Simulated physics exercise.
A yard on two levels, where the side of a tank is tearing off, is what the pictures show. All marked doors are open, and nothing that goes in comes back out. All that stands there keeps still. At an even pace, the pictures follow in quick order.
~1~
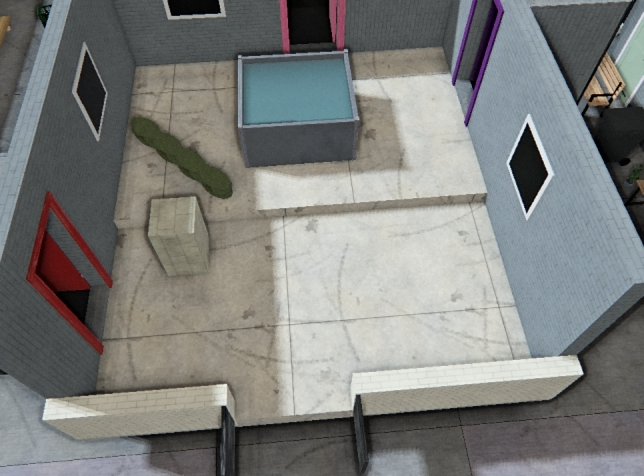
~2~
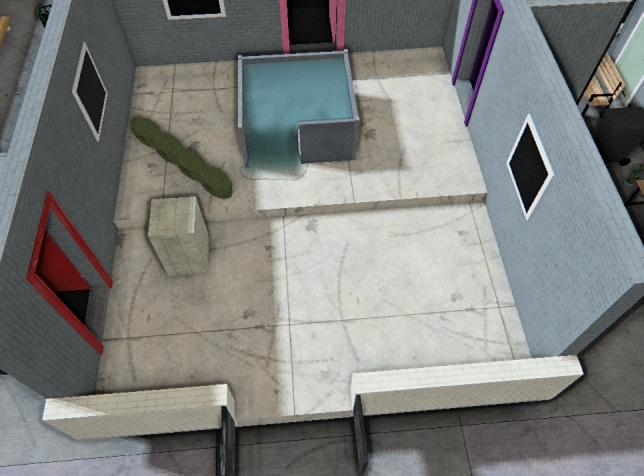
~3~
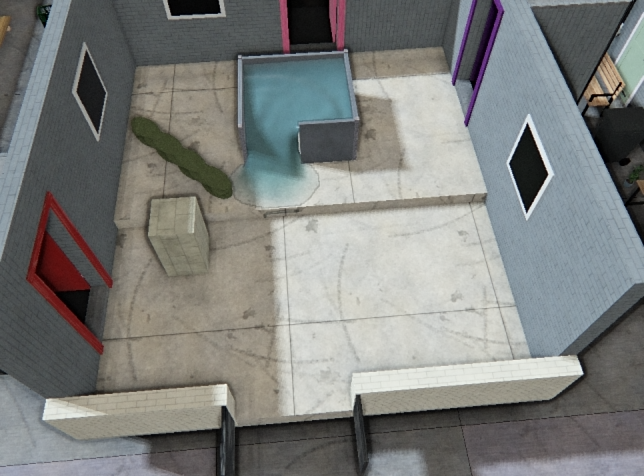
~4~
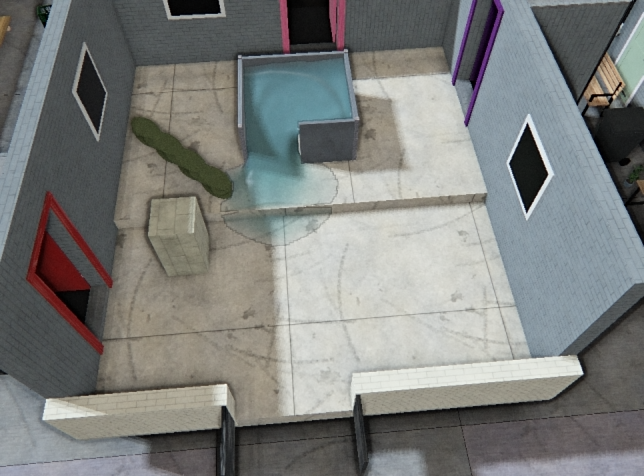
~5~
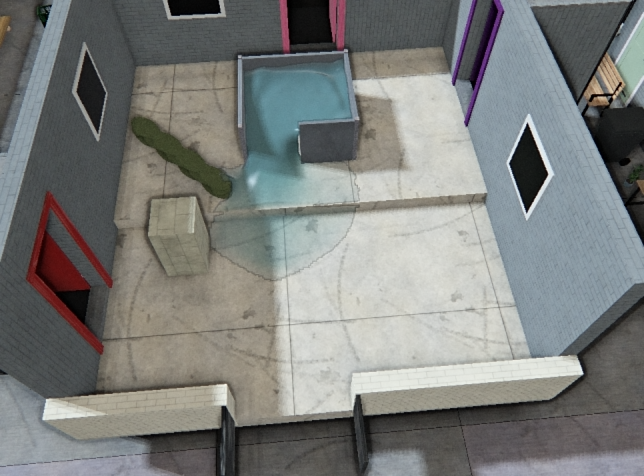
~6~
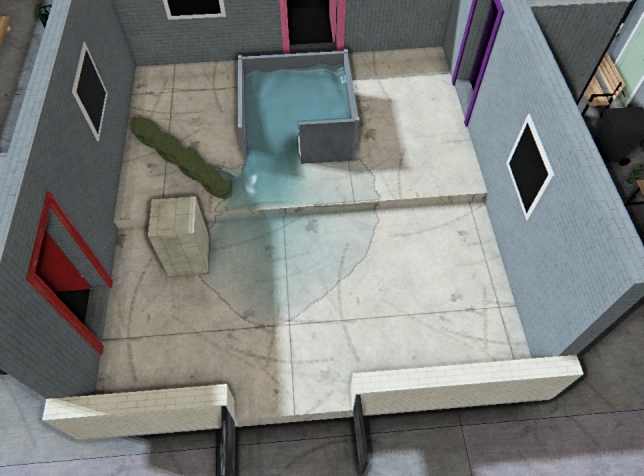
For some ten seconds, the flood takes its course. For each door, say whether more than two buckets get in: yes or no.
Purple door: No; pink door: No; red door: No.
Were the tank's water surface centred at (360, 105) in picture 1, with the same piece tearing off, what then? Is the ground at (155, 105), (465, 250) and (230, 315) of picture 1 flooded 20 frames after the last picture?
The three spots read left dry, swamped, swamped.
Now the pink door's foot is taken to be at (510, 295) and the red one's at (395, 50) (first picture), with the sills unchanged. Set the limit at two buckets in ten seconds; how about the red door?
Here the red door remains within bounds.
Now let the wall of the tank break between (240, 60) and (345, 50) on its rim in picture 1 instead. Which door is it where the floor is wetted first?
That would be the one in pink.
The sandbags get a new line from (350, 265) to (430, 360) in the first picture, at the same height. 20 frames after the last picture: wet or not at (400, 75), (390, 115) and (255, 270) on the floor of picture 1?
Reading the three places in turn gives bare, bare, drenched.
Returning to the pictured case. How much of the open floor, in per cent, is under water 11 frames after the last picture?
That comes to about 45 per cent.
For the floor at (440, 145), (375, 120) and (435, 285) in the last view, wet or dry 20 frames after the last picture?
As listed: Free of water, dry, covered.
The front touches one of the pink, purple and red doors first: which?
It is the one in red.
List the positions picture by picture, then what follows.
In the first picture, still water in the tank at (296, 91).
In the second picture, the front is at (243, 168), out from the gap at (274, 151).
In the third picture, the front is at (293, 203), out from the gap at (274, 152).
In the fourth picture, water pours out at (274, 153) and has run to (273, 242).
In the fifth picture, water pours out at (274, 153) and has run to (266, 273).
In the sixth picture, water pours out at (274, 153) and has run to (263, 318).
A moment on, water covers 35 % of the floor; the purple door not reached, the pink door not reached, the red door not reached.
Next, water covers 45 % of the floor; the purple door not reached, the pink door not reached, the red door not reached.
Then, water covers 45 % of the floor; the purple door not reached, the pink door not reached, the red door wet at the sill, nothing in.
Later, water covers 55 % of the floor; the purple door not reached, the pink door not reached, the red door wet at the sill, nothing in.
In the end, water covers 60 % of the floor; the purple door not reached, the pink door not reached, the red door under two buckets in.
